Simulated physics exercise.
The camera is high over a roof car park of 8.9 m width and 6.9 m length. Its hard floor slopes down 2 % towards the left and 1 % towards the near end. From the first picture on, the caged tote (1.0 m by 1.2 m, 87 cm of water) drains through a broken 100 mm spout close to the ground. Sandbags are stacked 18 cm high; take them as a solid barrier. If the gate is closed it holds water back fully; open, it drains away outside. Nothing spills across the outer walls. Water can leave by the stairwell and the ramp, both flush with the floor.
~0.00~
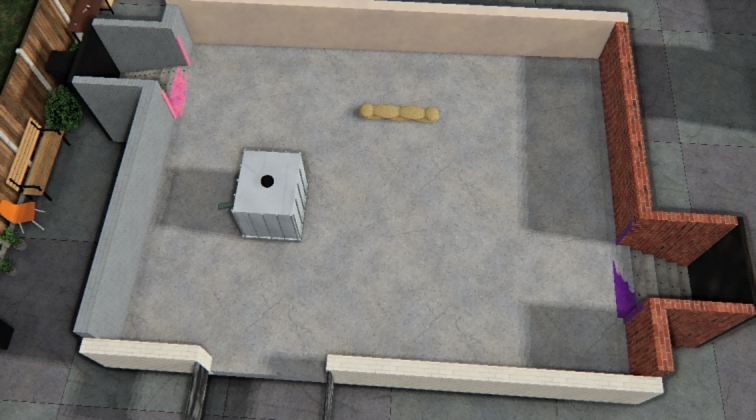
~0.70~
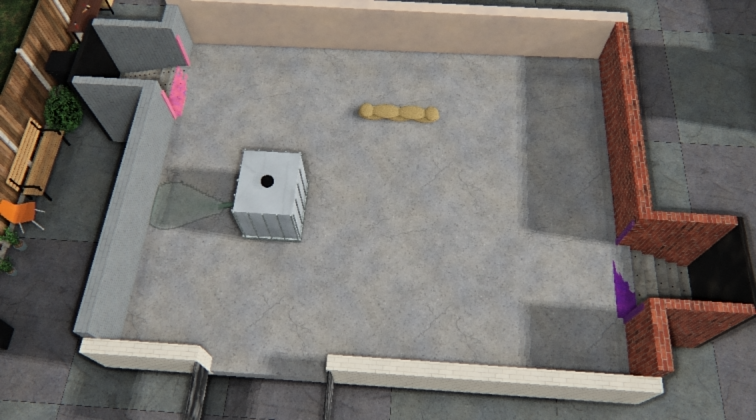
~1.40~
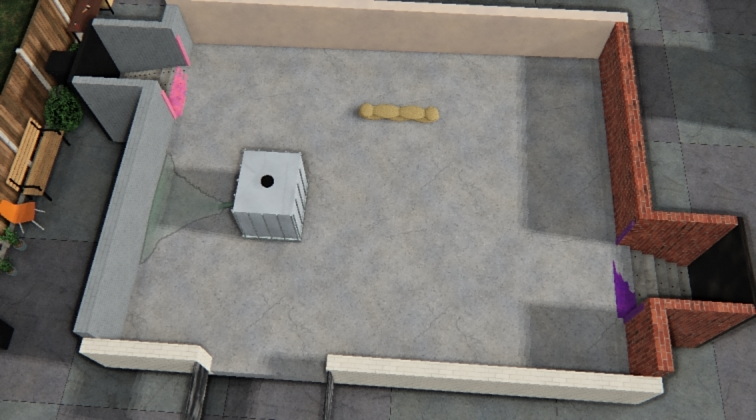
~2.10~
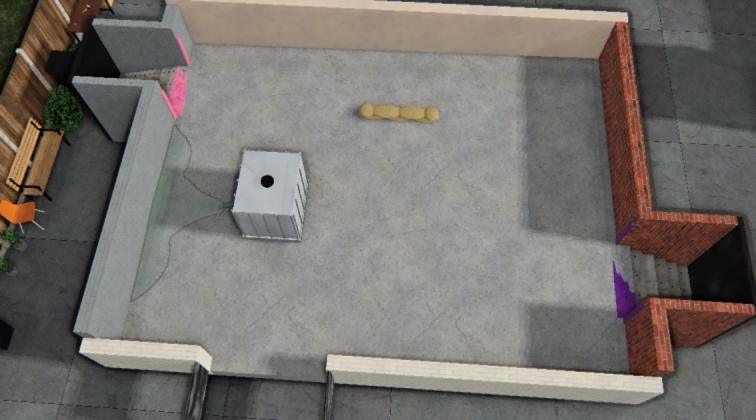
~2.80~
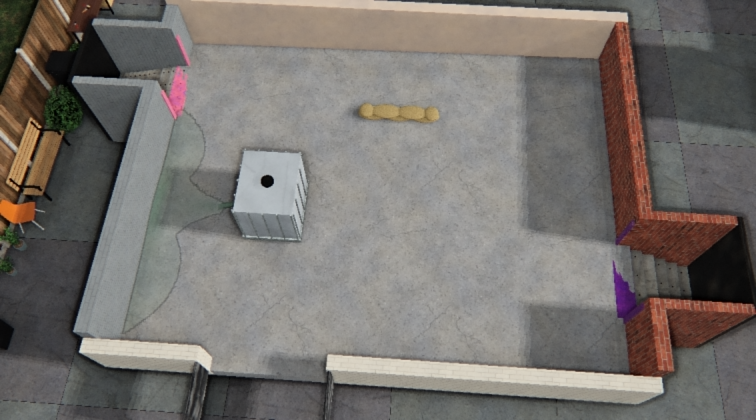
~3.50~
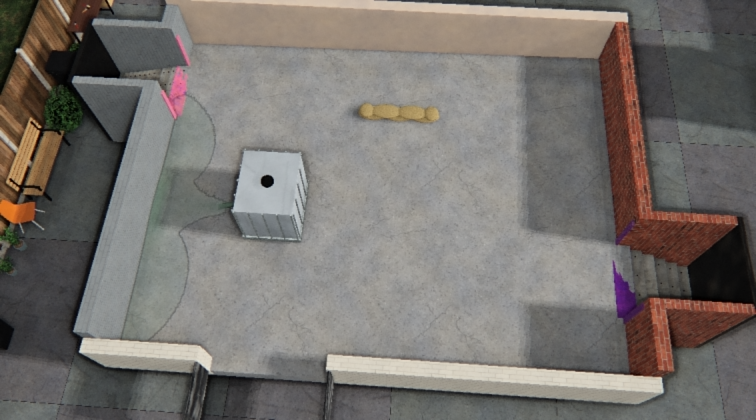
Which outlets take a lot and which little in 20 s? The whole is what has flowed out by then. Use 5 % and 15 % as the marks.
The gateway takes from 5 to 15 %; the stairwell (marked purple) takes not even 5 %; the down ramp (marked pink) takes over 15 %.
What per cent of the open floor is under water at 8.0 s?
Some 15 per cent of it.
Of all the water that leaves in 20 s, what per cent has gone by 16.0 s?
About 65 per cent.
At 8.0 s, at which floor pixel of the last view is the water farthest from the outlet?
Around (194, 45).
After 5.0 s water covers 10 % of the floor and is deepest (9 cm) near (155, 204); gone so far, the gateway 0 %, the stairwell (marked purple) 0 %, the down ramp (marked pink) 0 %.
After 8.0 s water covers 15 % of the floor and is deepest (8 cm) near (155, 204); gone so far, the gateway 0 %, the stairwell (marked purple) 0 %, the down ramp (marked pink) 3 %.
After 12.0 s water covers 20 % of the floor and is deepest (7 cm) near (153, 212); gone so far, the gateway 1 %, the stairwell (marked purple) 0 %, the down ramp (marked pink) 8 %.
After 16.0 s water covers 20 % of the floor and is deepest (8 cm) near (119, 350); gone so far, the gateway 5 %, the stairwell (marked purple) 0 %, the down ramp (marked pink) 14 %.
After 20.0 s water covers 20 % of the floor and is deepest (8 cm) near (119, 350); gone so far, the gateway 9 %, the stairwell (marked purple) 0 %, the down ramp (marked pink) 20 %.
